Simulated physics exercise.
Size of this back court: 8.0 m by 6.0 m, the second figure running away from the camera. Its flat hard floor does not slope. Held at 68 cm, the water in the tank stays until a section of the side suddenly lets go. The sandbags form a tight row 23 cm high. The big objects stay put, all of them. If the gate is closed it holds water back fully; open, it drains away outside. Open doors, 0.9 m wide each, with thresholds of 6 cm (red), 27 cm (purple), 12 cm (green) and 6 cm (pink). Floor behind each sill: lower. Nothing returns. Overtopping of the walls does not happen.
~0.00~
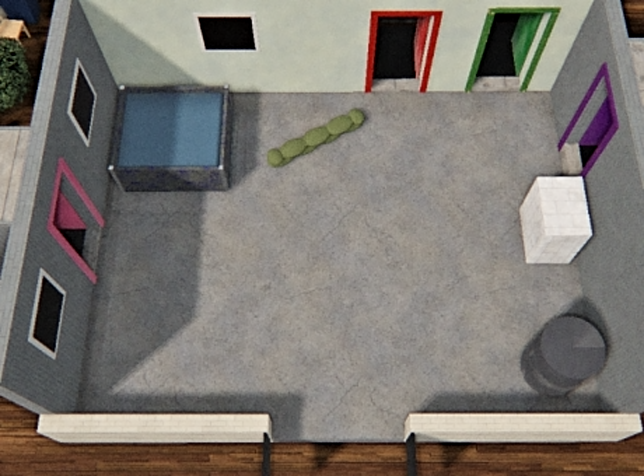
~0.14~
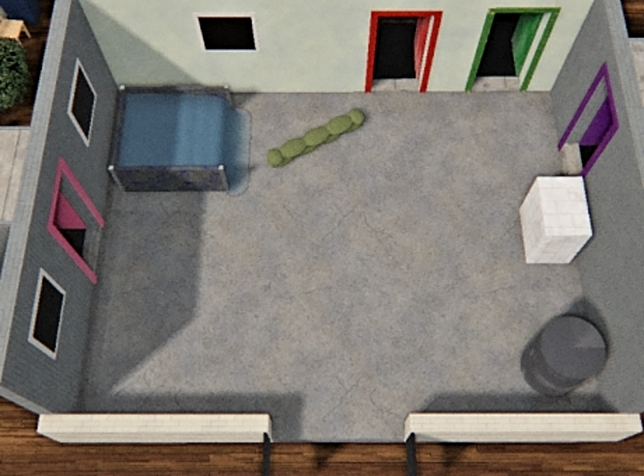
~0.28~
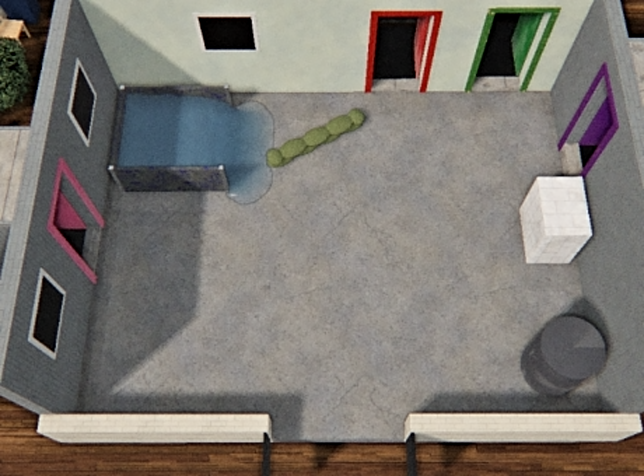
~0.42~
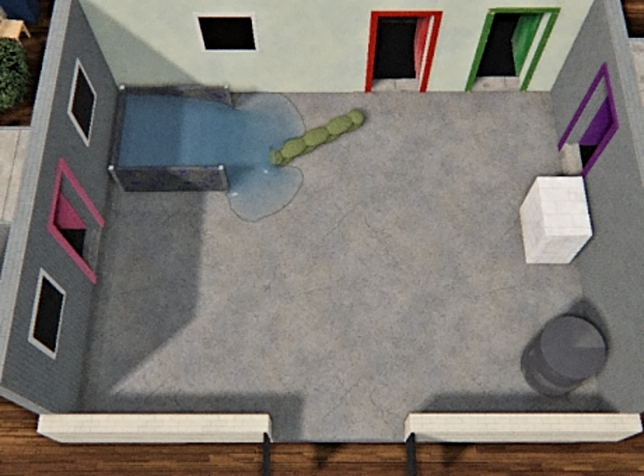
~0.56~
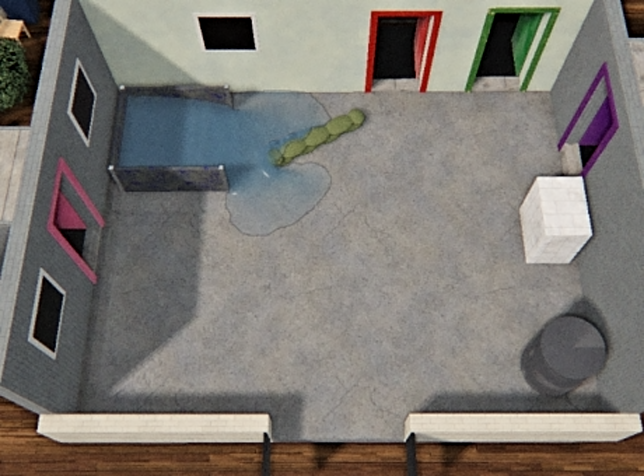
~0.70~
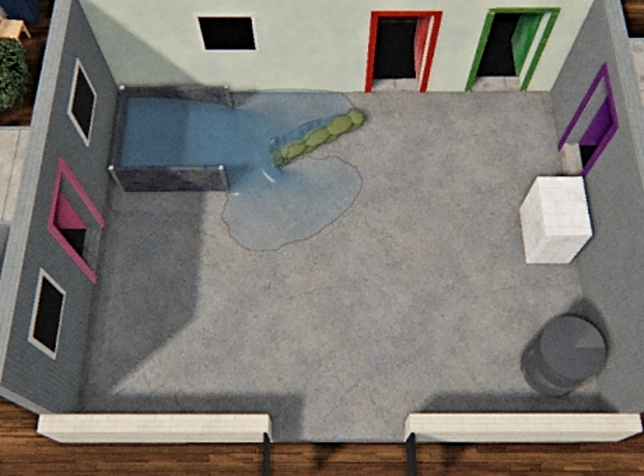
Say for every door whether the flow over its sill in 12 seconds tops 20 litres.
Result: Red door - tops it; purple door - falls short; green door - falls short; pink door - falls short.
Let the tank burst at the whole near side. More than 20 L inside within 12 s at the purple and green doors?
Result: Purple limit not passed, green limit not passed.
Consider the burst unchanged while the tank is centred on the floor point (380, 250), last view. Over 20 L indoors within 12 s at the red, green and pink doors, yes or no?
Red stays inside, green goes beyond, pink stays inside, judged against that limit.
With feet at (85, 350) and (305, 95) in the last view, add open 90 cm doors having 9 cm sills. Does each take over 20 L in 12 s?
In that order: Not over, past it.
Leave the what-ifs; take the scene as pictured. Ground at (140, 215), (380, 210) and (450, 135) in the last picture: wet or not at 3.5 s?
First spot bone dry, second soaked, third soaked.
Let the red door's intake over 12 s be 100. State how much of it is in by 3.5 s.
That works out near 90%.
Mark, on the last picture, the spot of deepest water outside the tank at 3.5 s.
The spot is near (562, 190) in the last view.
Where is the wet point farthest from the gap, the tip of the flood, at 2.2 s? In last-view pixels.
Somewhere around (548, 95).
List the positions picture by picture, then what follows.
In the first picture, still water, 68 cm deep, in the tank at (171, 130).
In the second picture, water pours out at (226, 142) and has run 0.9 m, to (231, 194); typically 9 cm deep outside, 68 cm at the tank's back.
In the third picture, water pours out at (226, 144) and has run 1.1 m, to (255, 197); typically 12 cm deep outside, 68 cm at the tank's back.
In the fourth picture, water pours out at (227, 145) and has run 1.4 m, to (282, 99); typically 10 cm deep outside, 62 cm at the tank's back.
In the fifth picture, water pours out at (227, 145) and has run 1.9 m, to (327, 121); typically 7 cm deep outside, 57 cm at the tank's back.
In the sixth picture, the front is at (355, 190), 2.4 m from the gap at (227, 145); 4.9 m2 of floor is under water; 57 cm left at the back of the tank.
After 1.4 s water covers 25 % of the floor and is deepest (42 cm) near (324, 96); red door 13 cm at the sill, 4 L in, purple door not reached, green door not reached, pink door not reached.
After 2.2 s water covers 50 % of the floor and is deepest (32 cm) near (344, 112); red door 14 cm at the sill, 22 L in, purple door not reached, green door 4 cm at the sill, 0 L in, pink door not reached.
After 3.5 s water covers 70 % of the floor and is deepest (24 cm) near (562, 190); red door 9 cm at the sill, 44 L in, purple door 20 cm at the sill, 0 L in, green door 4 cm at the sill, 0 L in, pink door not reached.
After 7.0 s water covers 75 % of the floor and is deepest (10 cm) near (586, 341); red door 3 cm at the sill, 49 L in, purple door 7 cm at the sill, 0 L in, green door 7 cm at the sill, 0 L in, pink door 3 cm at the sill, 0 L in.
After 12.0 s water covers 90 % of the floor and is deepest (6 cm) near (75, 423); red door 4 cm at the sill, 49 L in, purple door 3 cm at the sill, 0 L in, green door 3 cm at the sill, 0 L in, pink door 1 cm at the sill, 0 L in.
